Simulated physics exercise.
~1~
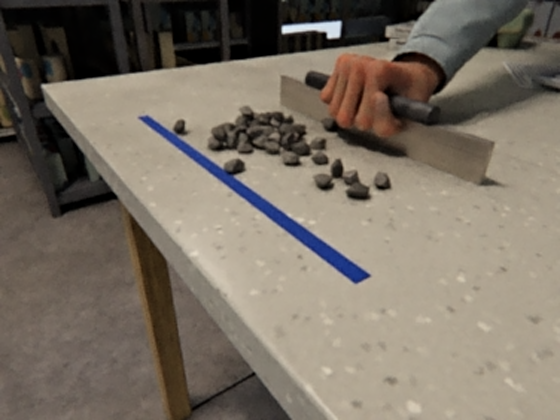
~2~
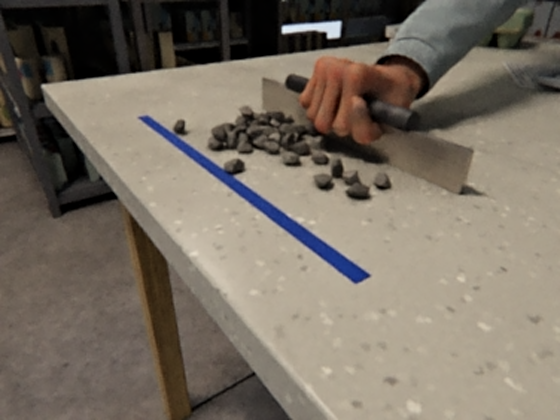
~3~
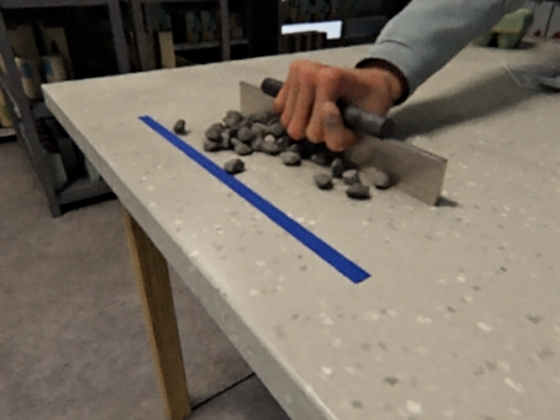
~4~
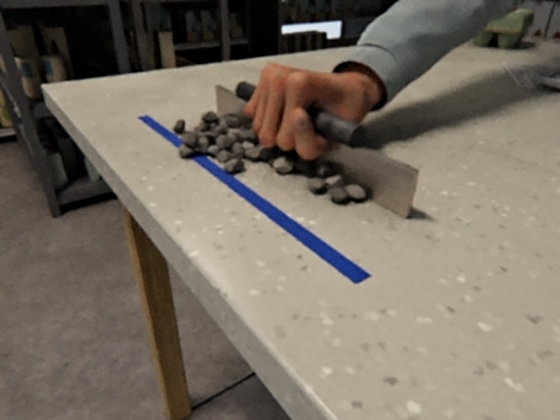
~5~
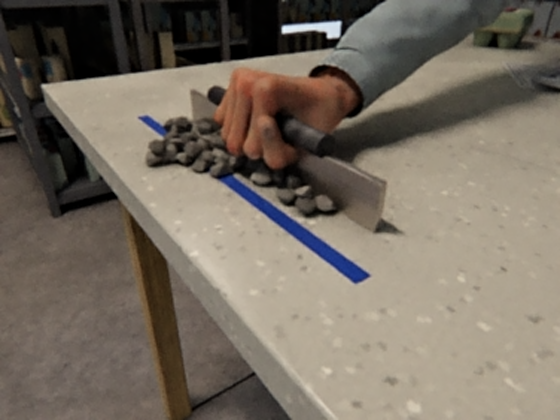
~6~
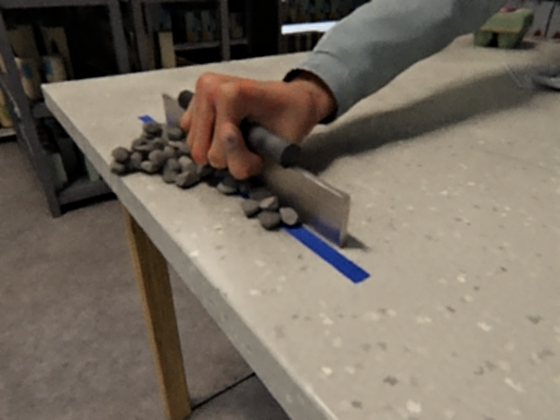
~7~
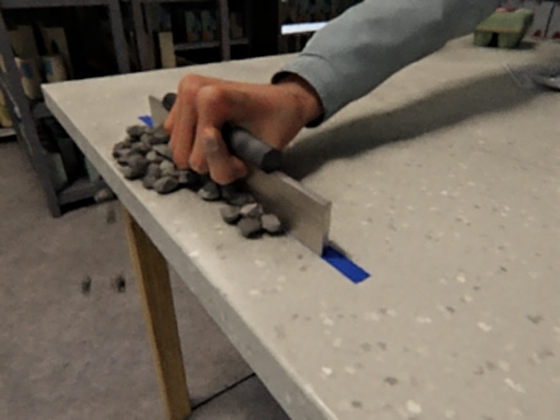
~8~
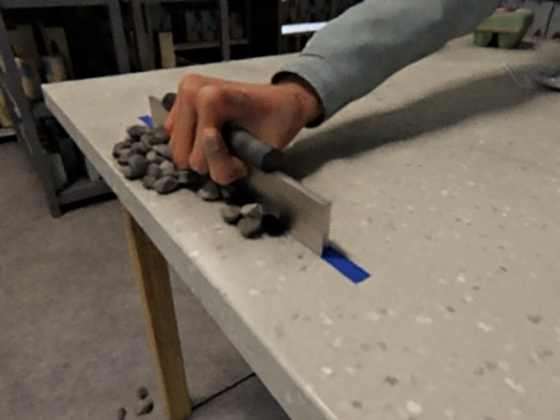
On a pale speckled table in a dim room with shelves behind it, a hand in a grey-blue sleeve holds a wide metal scraper upright behind a scatter of small dark stones. The hand slides the blade left toward a strip of blue tape, first closing the gap and then gathering the stones against it. The pile crosses the tape and bunches up near the table's edge. As the blade reaches the tape, a few stones from the farther part drop off the edge. The scraper stops there, with the nearer stones still on the table and a few fallen ones on the floor.
